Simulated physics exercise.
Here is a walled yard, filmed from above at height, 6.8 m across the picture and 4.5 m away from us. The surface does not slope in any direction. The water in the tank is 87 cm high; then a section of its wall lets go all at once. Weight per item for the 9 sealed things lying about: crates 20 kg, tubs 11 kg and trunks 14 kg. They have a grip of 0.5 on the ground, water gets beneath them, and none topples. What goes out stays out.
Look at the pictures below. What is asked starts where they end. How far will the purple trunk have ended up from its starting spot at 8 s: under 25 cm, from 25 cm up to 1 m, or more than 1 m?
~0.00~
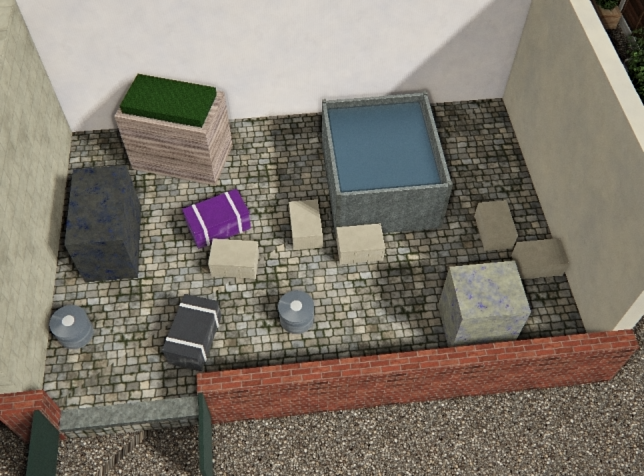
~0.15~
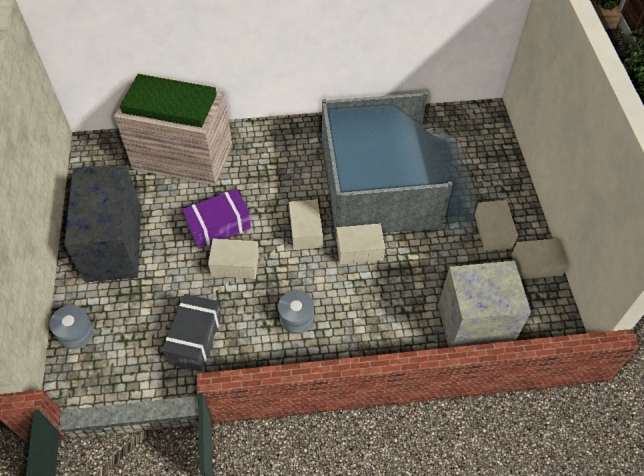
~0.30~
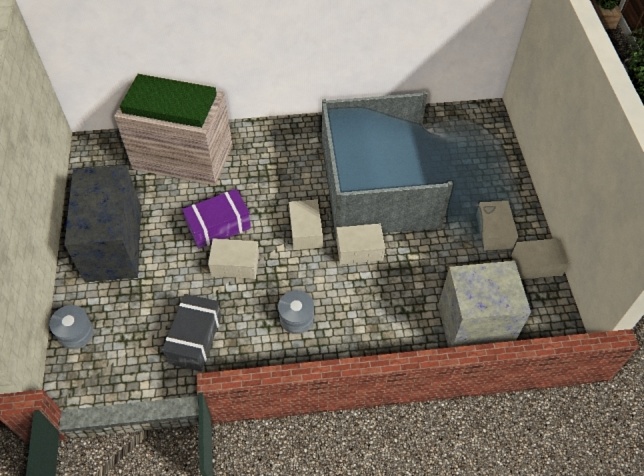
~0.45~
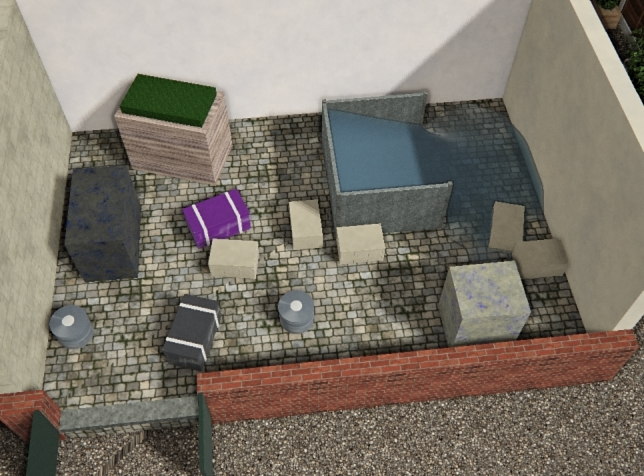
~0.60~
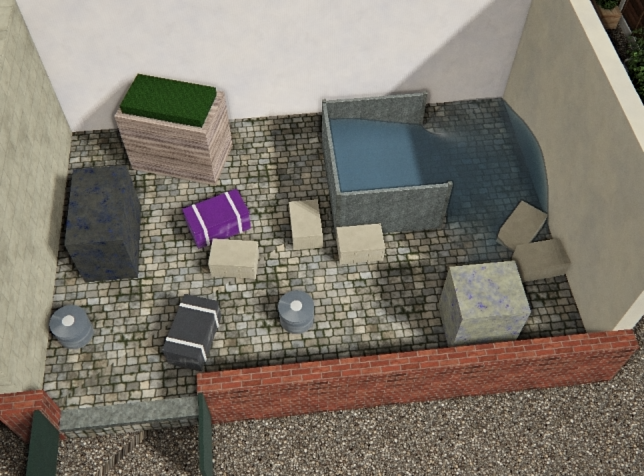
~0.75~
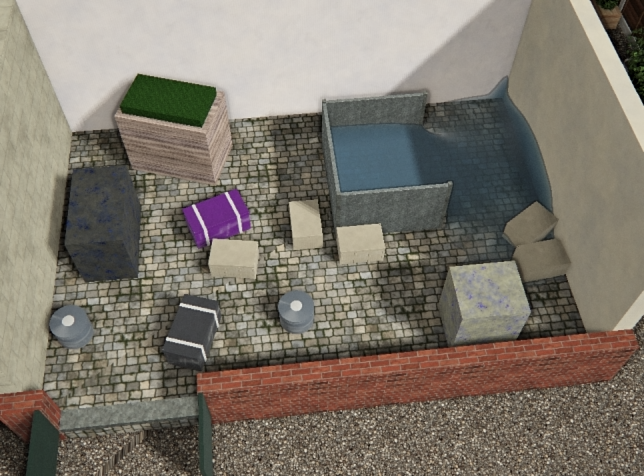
25 cm to 1 m.
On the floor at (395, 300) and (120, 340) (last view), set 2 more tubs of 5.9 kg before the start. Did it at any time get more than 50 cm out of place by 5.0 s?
Order kept: Exceeds it, falls short.
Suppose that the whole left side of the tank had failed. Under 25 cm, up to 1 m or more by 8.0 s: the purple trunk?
So, for the purple trunk: It is carried a long way.
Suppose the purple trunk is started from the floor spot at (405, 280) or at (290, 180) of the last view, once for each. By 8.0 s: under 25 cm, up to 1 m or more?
In that order: It goes a long way; it hardly budges.
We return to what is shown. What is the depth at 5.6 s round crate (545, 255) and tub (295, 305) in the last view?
10 and 6 cm.
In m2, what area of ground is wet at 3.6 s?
21 m2.
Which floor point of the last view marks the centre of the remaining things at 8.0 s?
Around (268, 286).
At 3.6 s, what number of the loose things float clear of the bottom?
2 of them.
After 1.6 s the purple trunk is near (216, 211), 0.0 m from its start, aground; 0 of 9 are out; 1 afloat.
After 3.6 s the purple trunk is near (219, 225), 0.2 m from its start, aground; 0 of 9 are out; 2 afloat.
After 5.6 s the purple trunk is near (210, 227), 0.3 m from its start, aground; 0 of 9 are out; 3 afloat.
After 8.0 s the purple trunk is near (165, 219), 0.7 m from its start, afloat; 1 of 9 are out; 3 afloat.
